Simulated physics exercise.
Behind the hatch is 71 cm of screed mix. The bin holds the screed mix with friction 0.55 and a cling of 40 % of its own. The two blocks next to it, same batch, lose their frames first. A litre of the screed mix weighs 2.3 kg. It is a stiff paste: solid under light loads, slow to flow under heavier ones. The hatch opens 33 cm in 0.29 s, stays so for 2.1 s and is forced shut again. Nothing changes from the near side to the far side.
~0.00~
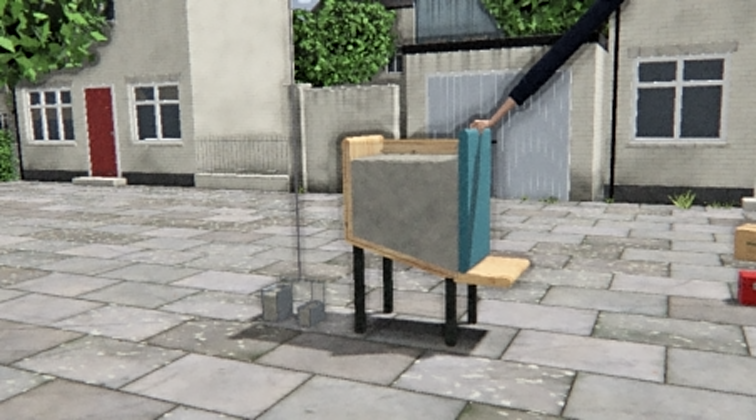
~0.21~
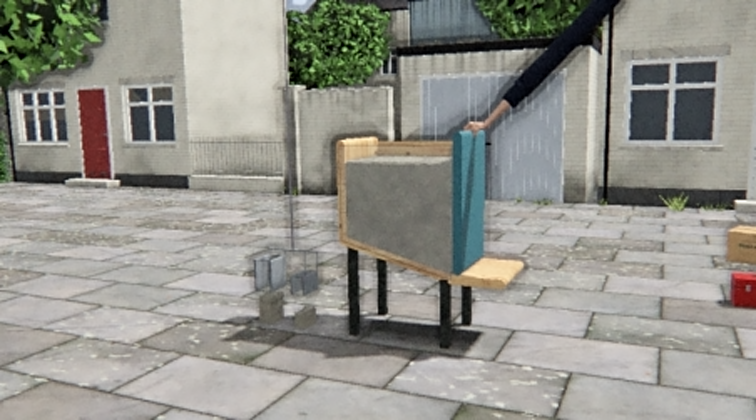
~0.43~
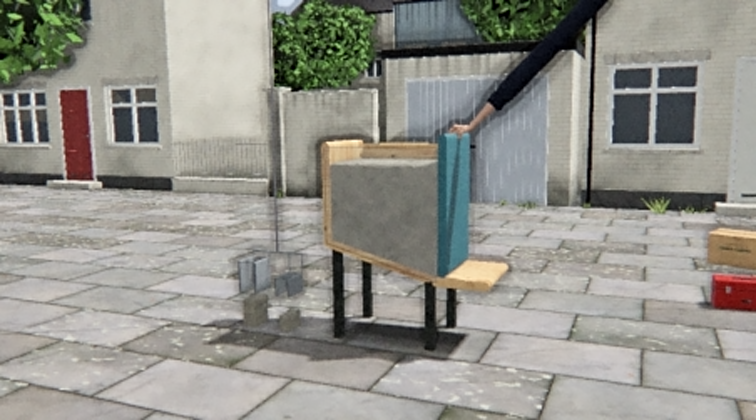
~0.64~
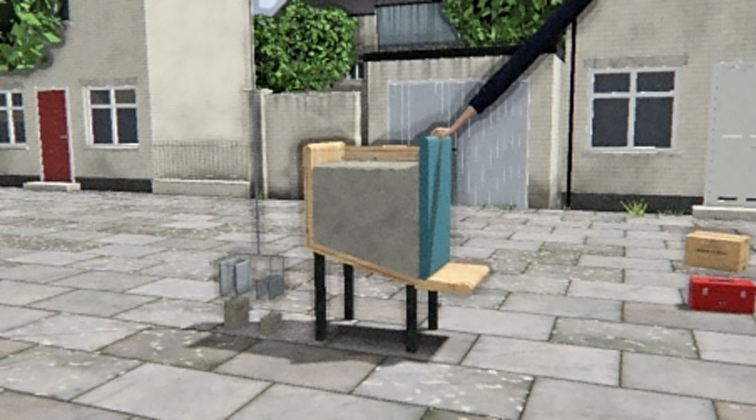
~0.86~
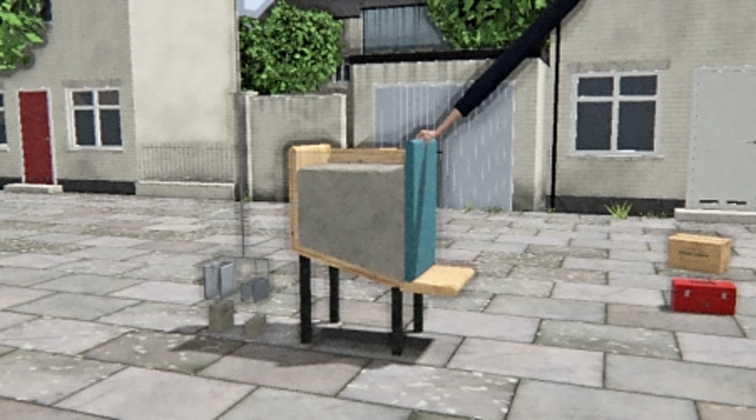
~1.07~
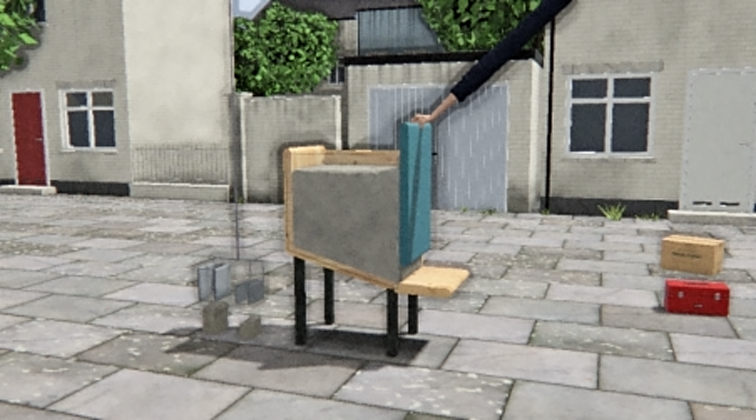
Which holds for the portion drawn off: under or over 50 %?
It comes out under 50 %.
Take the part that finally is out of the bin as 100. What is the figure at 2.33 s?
Some 70 per cent.
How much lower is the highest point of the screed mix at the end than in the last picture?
Roughly 6 cm.
After 1.65 s, the hatch is 33 cm open and 10 % is out.
After 2.33 s, the hatch is 33 cm open and 18 % is out.
After 3.02 s, the hatch is 33 cm open and 20 % is out.
After 3.70 s, the hatch is 8.6 cm open and 24 % is out.
After 4.48 s, at the end, the hatch is shut and 25 % is out.
